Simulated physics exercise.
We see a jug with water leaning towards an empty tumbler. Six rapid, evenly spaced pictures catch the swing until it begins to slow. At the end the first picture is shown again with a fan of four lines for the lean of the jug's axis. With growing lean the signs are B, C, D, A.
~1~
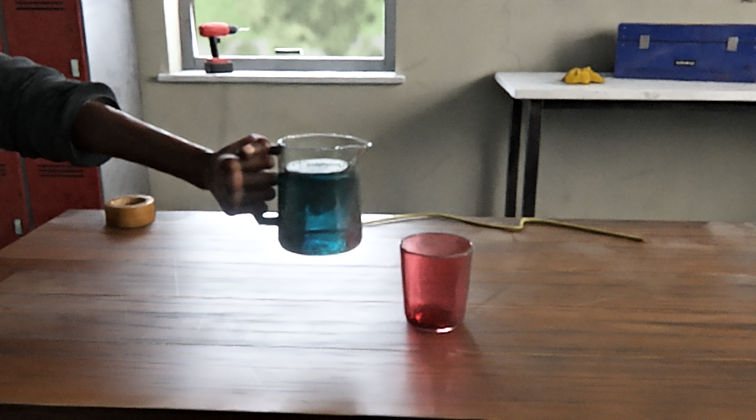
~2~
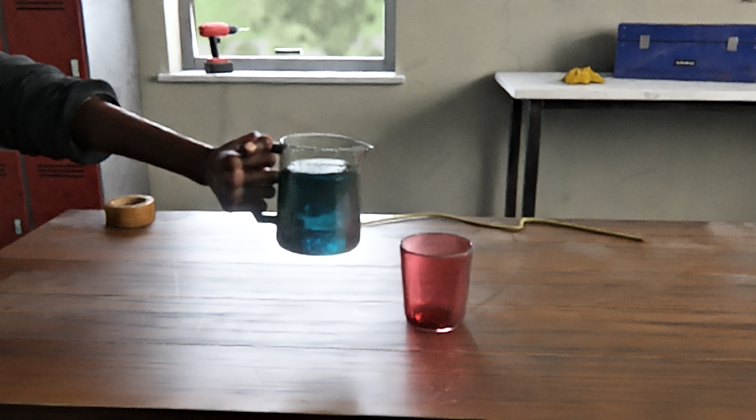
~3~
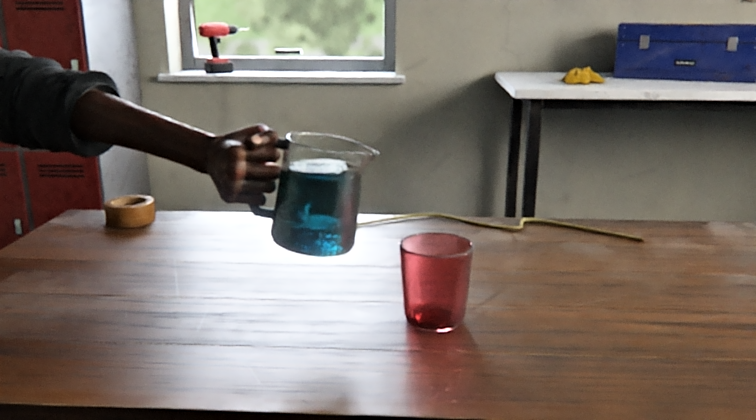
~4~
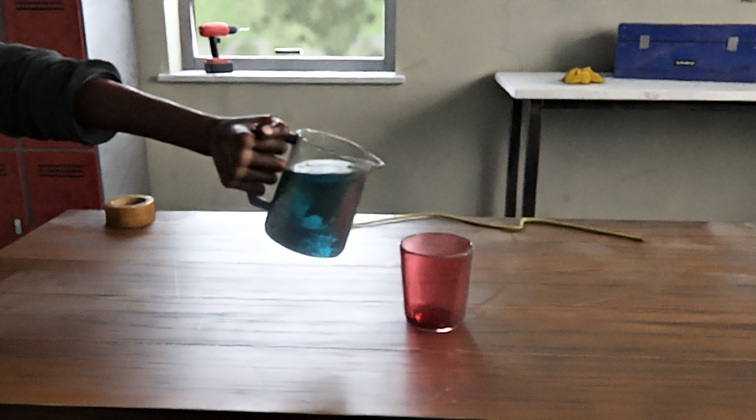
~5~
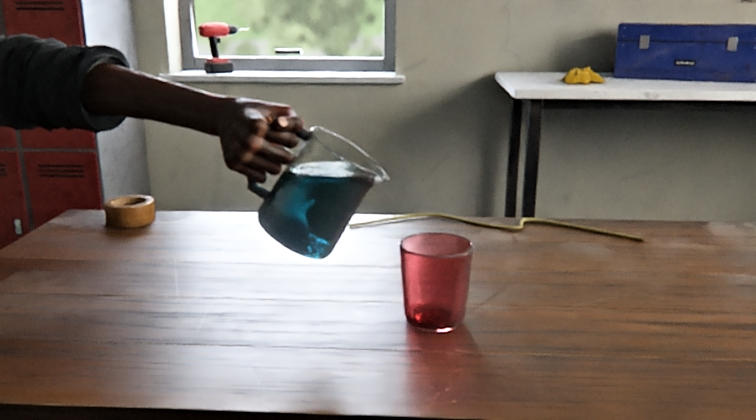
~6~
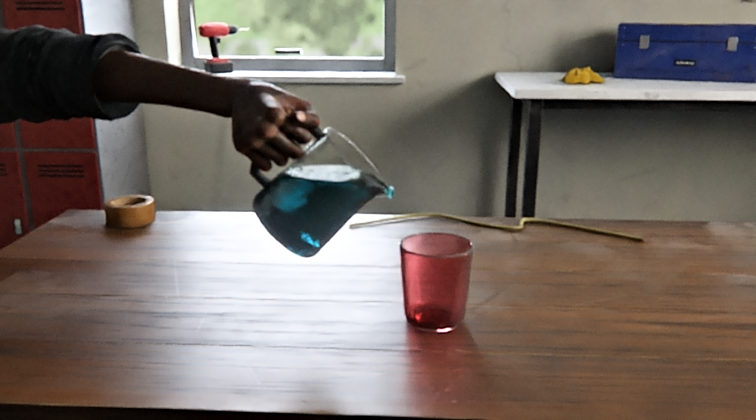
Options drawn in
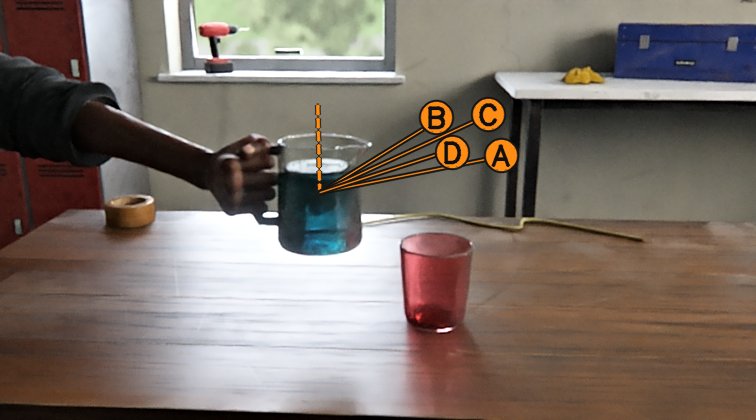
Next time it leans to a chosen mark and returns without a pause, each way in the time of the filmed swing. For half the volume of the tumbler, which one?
The answer is mark C.
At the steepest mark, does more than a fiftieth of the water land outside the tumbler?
Yes, it does.
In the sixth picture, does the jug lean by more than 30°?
Yes.
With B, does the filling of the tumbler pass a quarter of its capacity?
Yes.
On the marked copy, A at (485, 159); B at (422, 129); C at (473, 121); D at (435, 155).
Choosing A, the tumbler ends with about 70 % of what it can hold; 9 % of the water is spilt.
Choosing B, the tumbler ends with about 32 % of what it can hold.
Choosing C, the tumbler ends with about 48 % of what it can hold.
Choosing D, the tumbler ends with about 64 % of what it can hold.
